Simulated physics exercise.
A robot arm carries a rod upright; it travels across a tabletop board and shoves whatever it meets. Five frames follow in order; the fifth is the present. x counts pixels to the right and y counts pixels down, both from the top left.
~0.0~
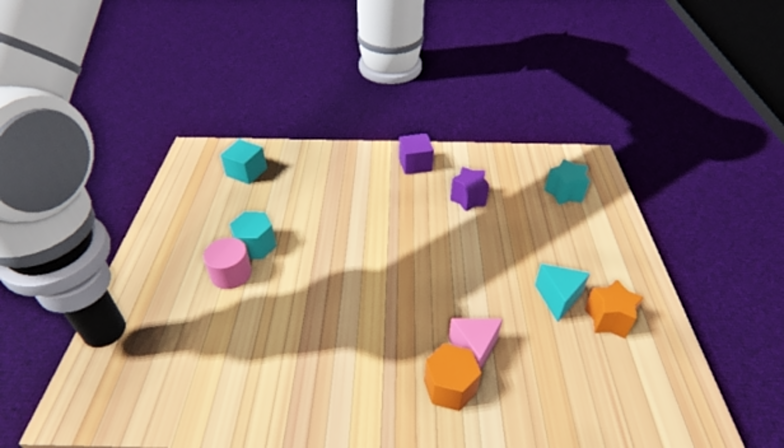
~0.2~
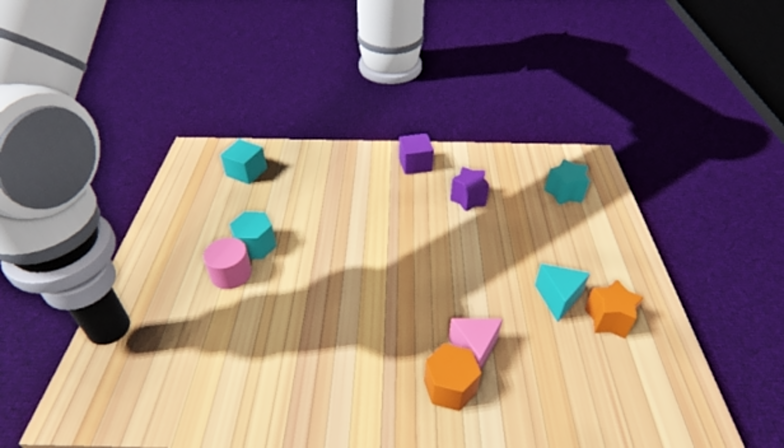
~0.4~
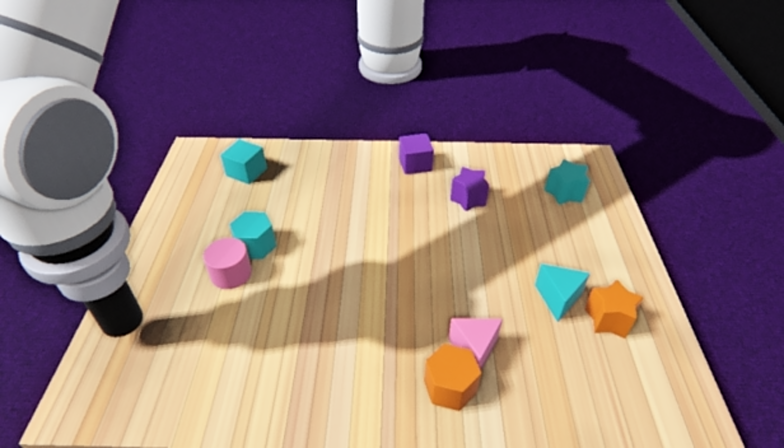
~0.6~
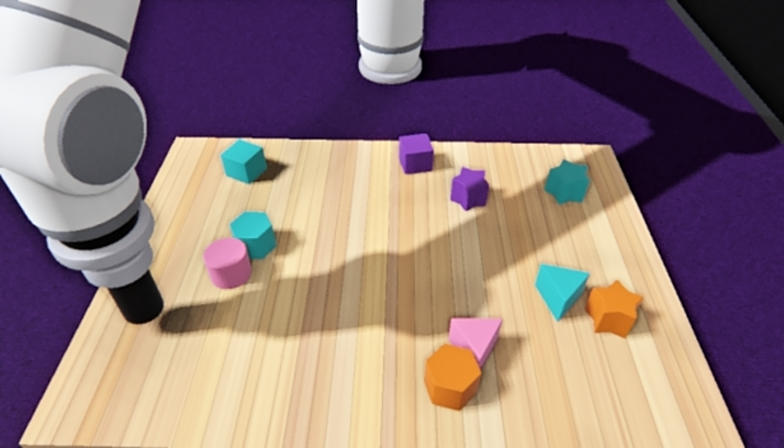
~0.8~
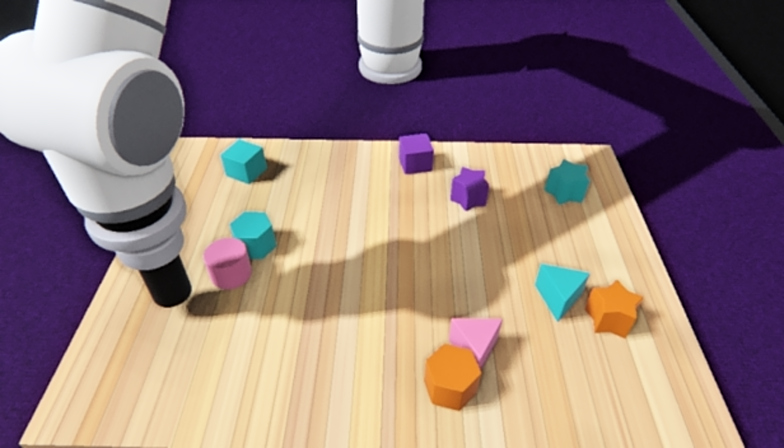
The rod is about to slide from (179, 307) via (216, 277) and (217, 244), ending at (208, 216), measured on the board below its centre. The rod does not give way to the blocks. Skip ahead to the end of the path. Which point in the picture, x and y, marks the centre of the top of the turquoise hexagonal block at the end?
The middle of its upper face will lie at (275, 207).
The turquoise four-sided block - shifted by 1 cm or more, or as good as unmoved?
That block is going to be left alone.
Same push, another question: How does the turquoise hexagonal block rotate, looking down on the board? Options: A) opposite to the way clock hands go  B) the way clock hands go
It's A.
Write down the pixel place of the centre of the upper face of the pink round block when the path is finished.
The point I'd pick in the picture is (253, 231).
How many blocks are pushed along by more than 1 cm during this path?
Two.
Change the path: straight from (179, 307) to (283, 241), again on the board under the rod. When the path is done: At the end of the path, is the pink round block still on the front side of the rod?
Yes, that is how it ends up.
The first path, step by step. One third of the way, rod (211, 263); pink round block (245, 238); turquoise hexagonal block (268, 211), turned 15° anticlockwise.
Two thirds of the way, rod (212, 230); pink round block (253, 231); turquoise hexagonal block (275, 207), turned 40° anticlockwise.
At the end, rod (204, 202); pink round block (253, 231); turquoise four-sided block in place; turquoise hexagonal block (275, 207), turned 40° anticlockwise.
